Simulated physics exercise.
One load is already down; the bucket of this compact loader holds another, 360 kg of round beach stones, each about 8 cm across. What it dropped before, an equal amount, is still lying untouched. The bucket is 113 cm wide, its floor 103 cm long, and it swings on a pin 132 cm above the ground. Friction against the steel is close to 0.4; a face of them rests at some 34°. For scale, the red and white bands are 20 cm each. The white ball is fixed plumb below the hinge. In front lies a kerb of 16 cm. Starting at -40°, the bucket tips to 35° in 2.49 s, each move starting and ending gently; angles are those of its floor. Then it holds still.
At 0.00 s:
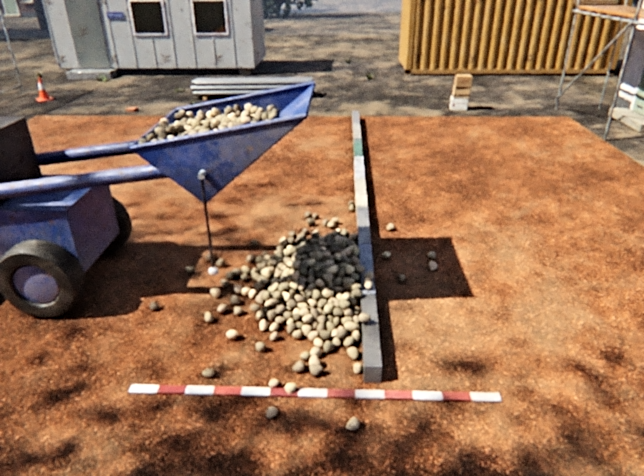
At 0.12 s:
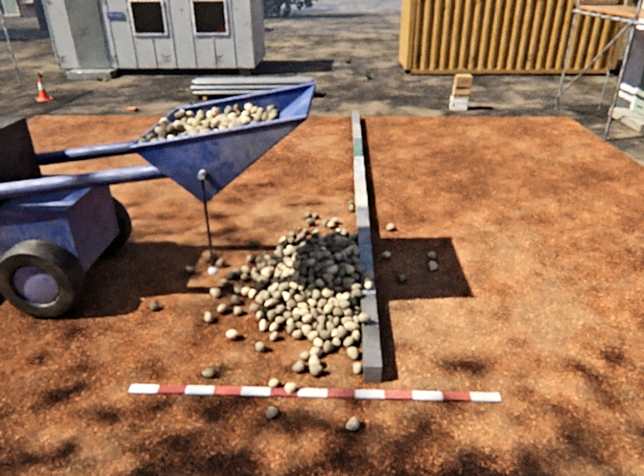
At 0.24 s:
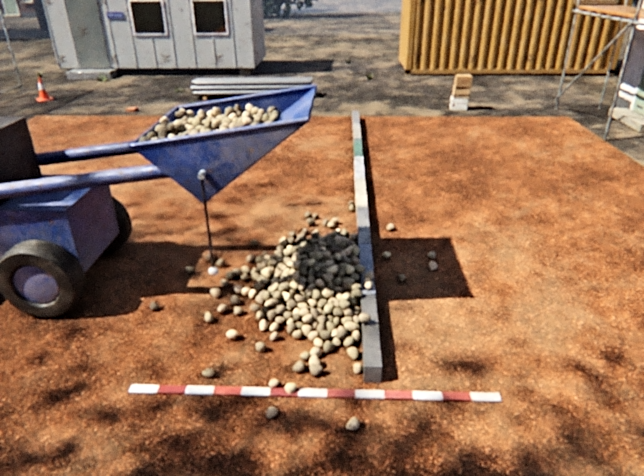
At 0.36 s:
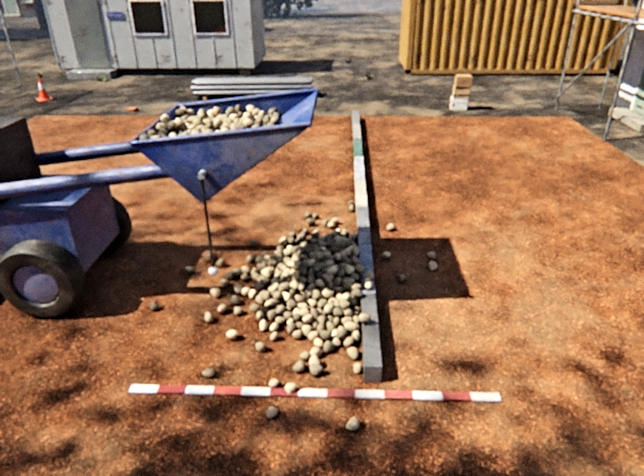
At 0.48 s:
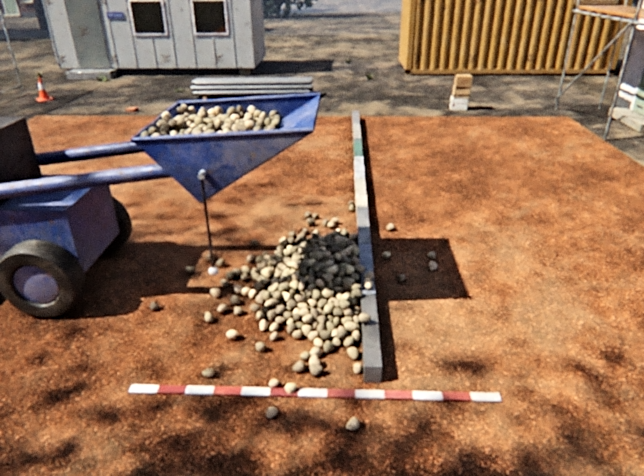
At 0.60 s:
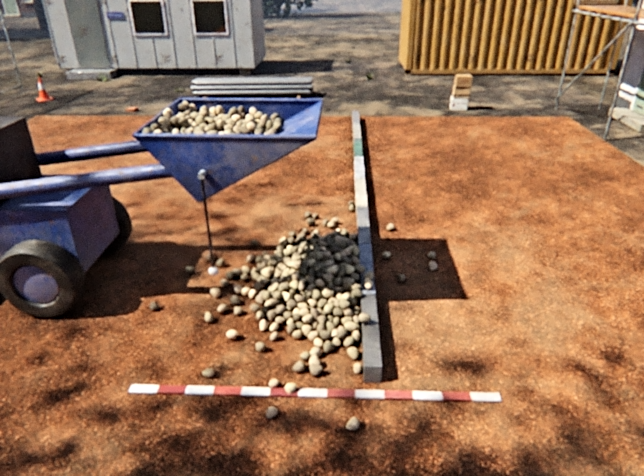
The clip opens on a blue loader at left, its raised bucket of rounded stones slanting down to the right above a pile of similar stones beside a low grey kerb. The bucket slowly tilts back toward level, its front edge rising slightly, while the stones inside shift a little and the pile below stays still.
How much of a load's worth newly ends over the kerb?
Close to 31 parts in a hundred.
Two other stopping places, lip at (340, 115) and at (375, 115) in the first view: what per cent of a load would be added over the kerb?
About 70 and 100 per cent.
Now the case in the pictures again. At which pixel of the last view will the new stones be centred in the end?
Near (348, 271).
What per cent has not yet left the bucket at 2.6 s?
About 25 per cent.
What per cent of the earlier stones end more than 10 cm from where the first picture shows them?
Roughly 10 per cent of them.
After 1.9 s the floor is at 23°; in per cent of one load, 100 in the bucket, 99 on this side of the kerb, 1 over the kerb; the foremost stones are at (395, 267).
After 2.6 s the floor is at 35°; in per cent of one load, 25 in the bucket, 168 on this side of the kerb, 7 over the kerb; the foremost stones are at (419, 272).
After 2.9 s the floor is at 35°; in per cent of one load, 0 in the bucket, 180 on this side of the kerb, 20 over the kerb; the foremost stones are at (454, 278).
After 5.6 s the floor is at 35°; in per cent of one load, 0 in the bucket, 168 on this side of the kerb, 32 over the kerb; the foremost stones are at (507, 293). Net gain over the kerb, 31.
